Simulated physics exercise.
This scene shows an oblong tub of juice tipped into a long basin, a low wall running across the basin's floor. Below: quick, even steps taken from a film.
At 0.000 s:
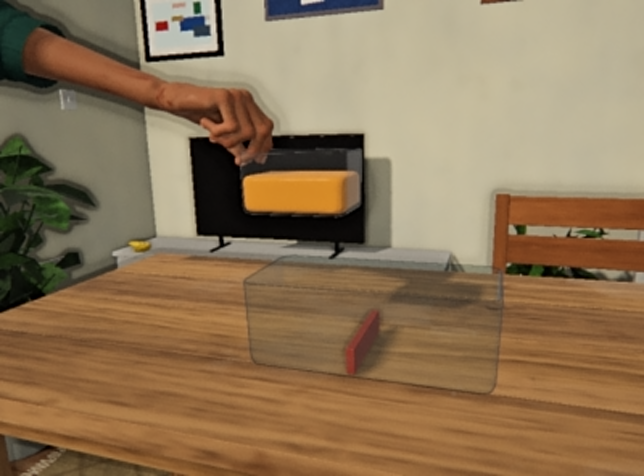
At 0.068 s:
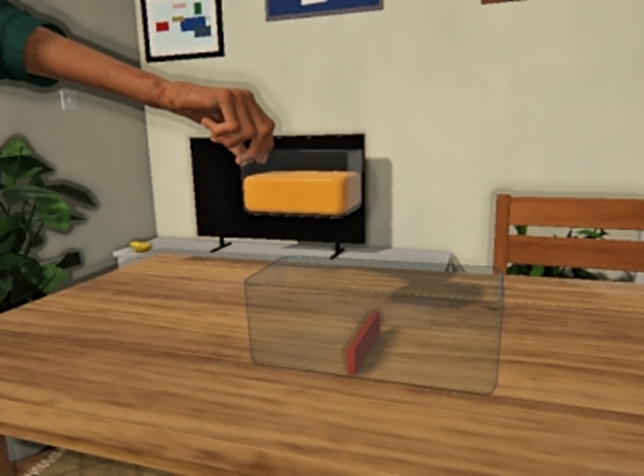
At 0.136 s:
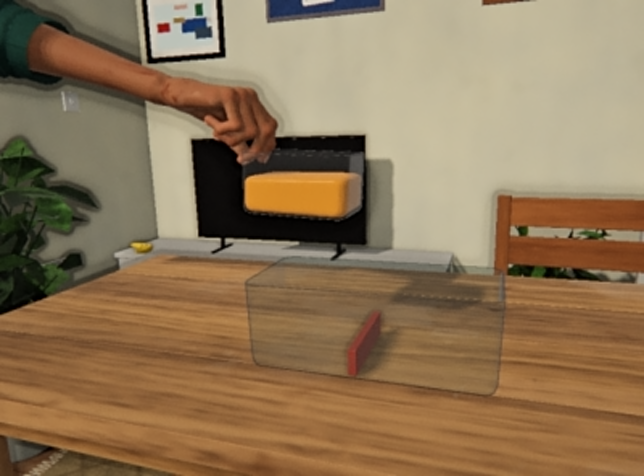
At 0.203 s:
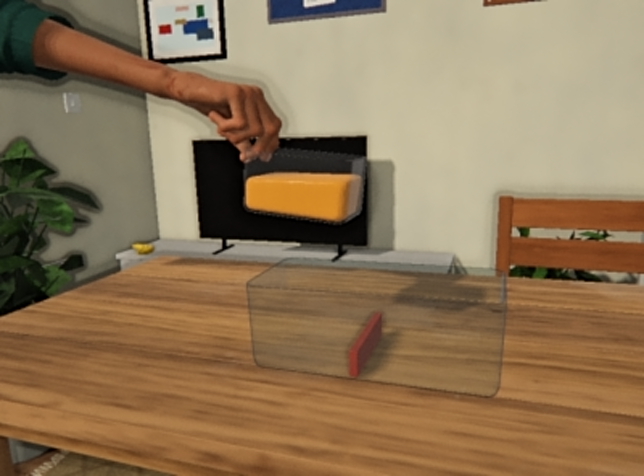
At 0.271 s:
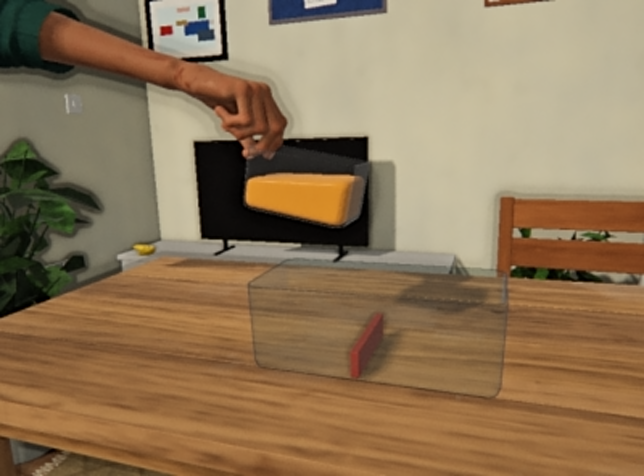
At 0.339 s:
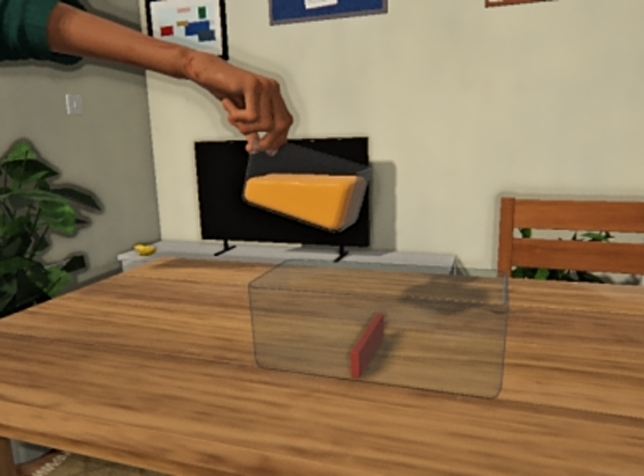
In a room with a television against the far wall, a hand holds an oblong tub of orange juice above a clear, long basin with a low red wall across its floor, on a wooden table. The tub starts level, then leans gradually down to the right as the hand lifts slightly.
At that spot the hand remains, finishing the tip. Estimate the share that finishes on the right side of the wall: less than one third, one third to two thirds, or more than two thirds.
I expect the share right of the wall to be beyond two thirds.
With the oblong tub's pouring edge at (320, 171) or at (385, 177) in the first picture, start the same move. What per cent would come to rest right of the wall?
Around 45 percent first, around 95 percent second.
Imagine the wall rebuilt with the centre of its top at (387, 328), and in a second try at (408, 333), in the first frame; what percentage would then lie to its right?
First try close to 60 percent, second try close to 35 percent.
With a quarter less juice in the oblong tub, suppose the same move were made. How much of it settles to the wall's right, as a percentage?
The share comes to roughly 80 per cent.
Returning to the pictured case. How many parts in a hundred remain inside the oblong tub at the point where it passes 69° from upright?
Roughly 55 percent.
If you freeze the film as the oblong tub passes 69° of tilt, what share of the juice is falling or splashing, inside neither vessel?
Somewhere around 30 per cent of it.
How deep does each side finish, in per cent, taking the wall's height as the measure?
The left reads 10 in a hundred and the right 60 in a hundred.
A moment on, the oblong tub is tipped part way and 55 per cent is still to pour, 0 is left of the wall and 15 right of it.
Next, the oblong tub is tipped right over and 13 per cent is still to pour, 7 is left of the wall and 72 right of it.
Then the oblong tub is tipped right over and 0 per cent is still to pour, 16 is left of the wall and 82 right of it.
Later the oblong tub is tipped right over and 0 per cent is still to pour, 18 is left of the wall and 82 right of it.
In the end 18 per cent lies left of the wall, 82 right of it and 1 outside.
